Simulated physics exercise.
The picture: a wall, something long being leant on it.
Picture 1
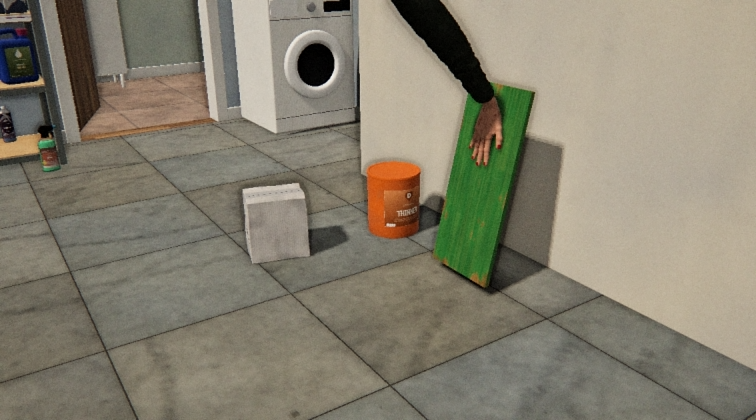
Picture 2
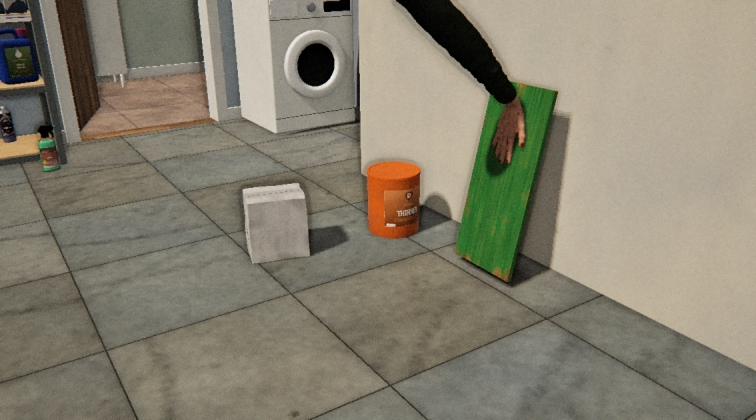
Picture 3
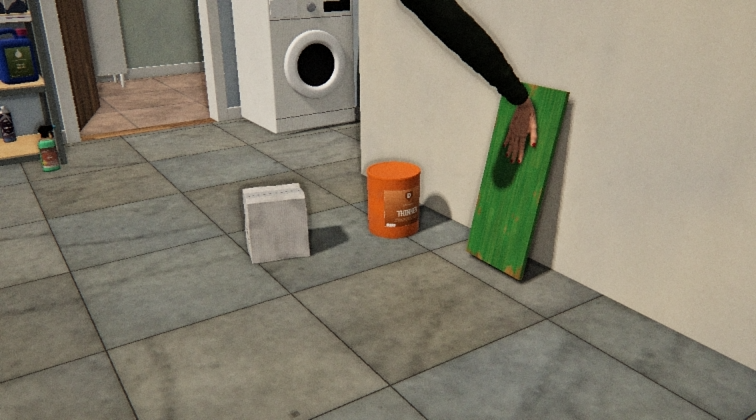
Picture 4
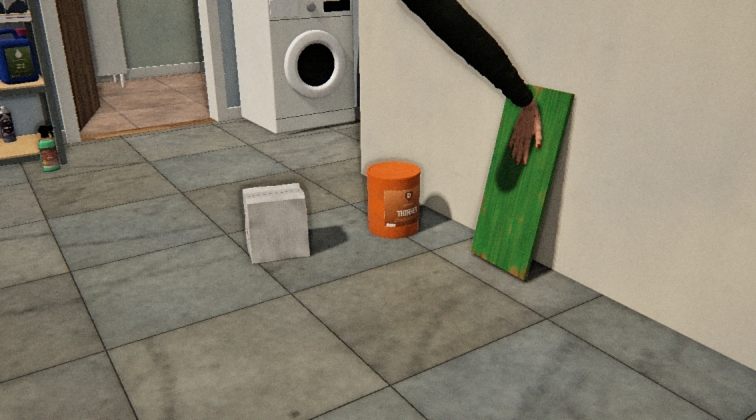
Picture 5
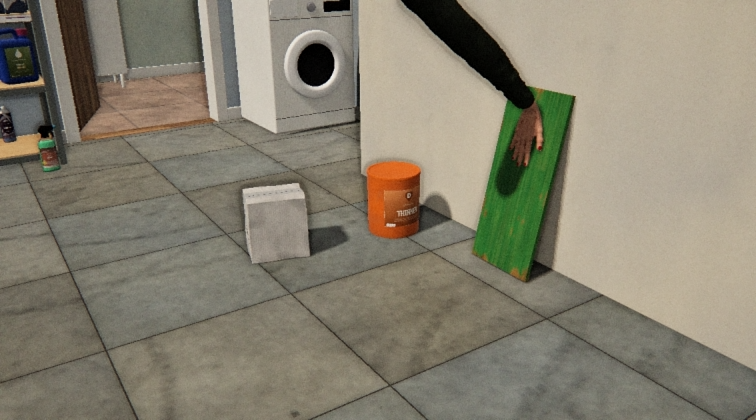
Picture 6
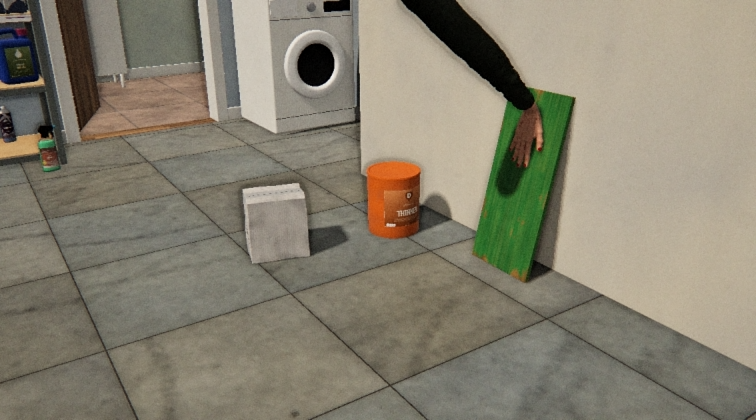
A hand on a dark-sleeved arm holds a long green board upright at a slant near the pale wall on the right, in a grey-tiled room seen from slightly above. A pale box and an orange bucket stand left of it, with a white washing machine, a doorway and shelves behind. The arm shifts the board a short way right until it leans on the wall, keeping hold, while the view stays still.
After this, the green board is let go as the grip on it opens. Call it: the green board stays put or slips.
Stays put.
Then, 0.40 s later than the last frame, all is still.
Then, 0.90 s later than the last frame, green board resting near (519, 182).
When it is over, all 3 as before. End places, in pixels of the last picture, green board near (519, 182). The board holds.
